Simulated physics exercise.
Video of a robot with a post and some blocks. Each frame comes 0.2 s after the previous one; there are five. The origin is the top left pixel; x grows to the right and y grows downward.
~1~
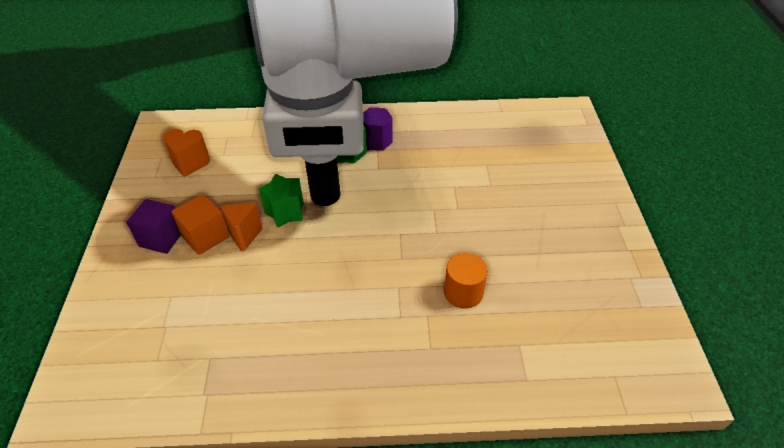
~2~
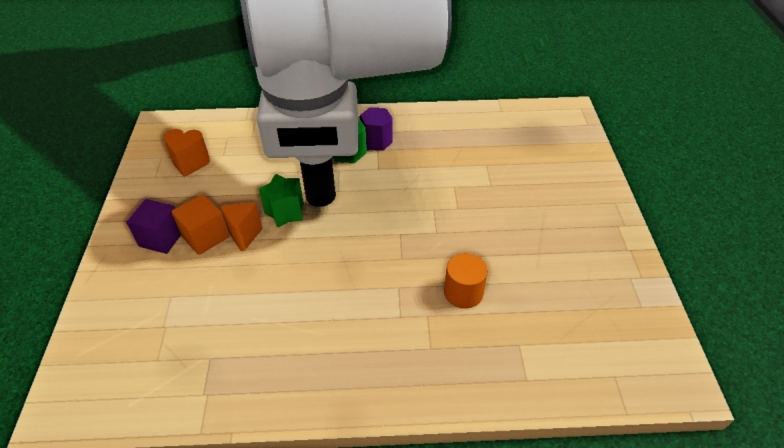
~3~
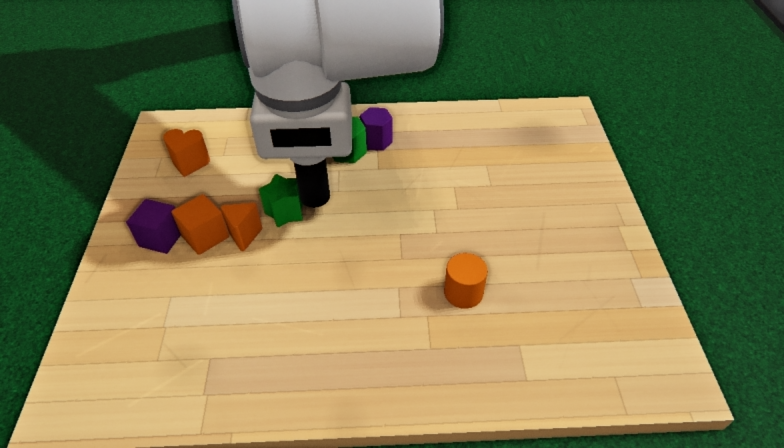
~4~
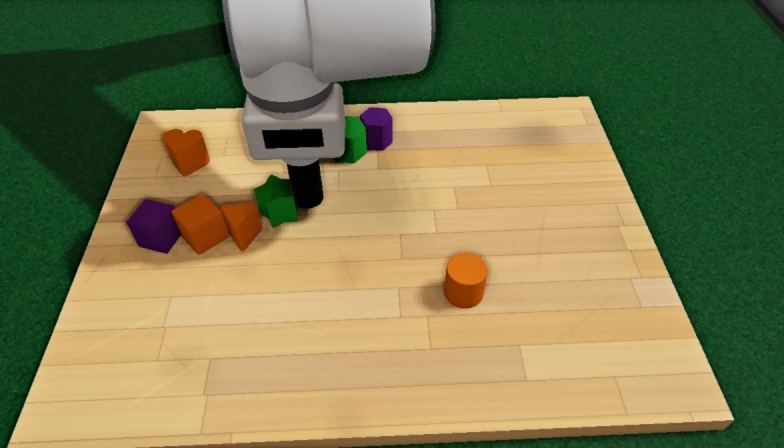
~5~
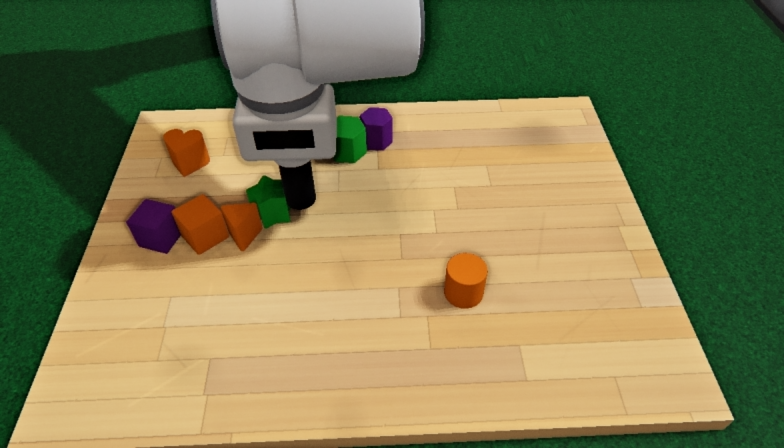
On a wooden board, a robot arm's black post moves slightly left, nudging a green star block toward an orange triangular piece.
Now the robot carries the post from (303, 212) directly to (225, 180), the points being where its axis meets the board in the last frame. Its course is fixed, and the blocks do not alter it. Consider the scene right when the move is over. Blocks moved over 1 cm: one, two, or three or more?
Displaced: One.
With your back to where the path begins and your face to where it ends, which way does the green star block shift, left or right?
Moves left.
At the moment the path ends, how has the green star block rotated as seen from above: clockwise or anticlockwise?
From the top: Counterclockwise.
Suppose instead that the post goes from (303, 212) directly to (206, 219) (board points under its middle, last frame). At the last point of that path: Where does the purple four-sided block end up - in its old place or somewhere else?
The purple four-sided block is moved.
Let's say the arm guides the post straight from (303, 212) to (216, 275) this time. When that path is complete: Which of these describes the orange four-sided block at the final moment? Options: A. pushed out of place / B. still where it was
Option A.
What follows on the original path. One third of the way, post (273, 188); orange triangular piece (233, 215); green star block (242, 191), turned 50° anticlockwise.
Two thirds of the way, post (247, 177); orange triangular piece (233, 215); green star block (239, 190), turned 65° anticlockwise.
At the end, post (221, 166); orange heart block in place; orange triangular piece (233, 215); green star block (239, 190), turned 65° anticlockwise.
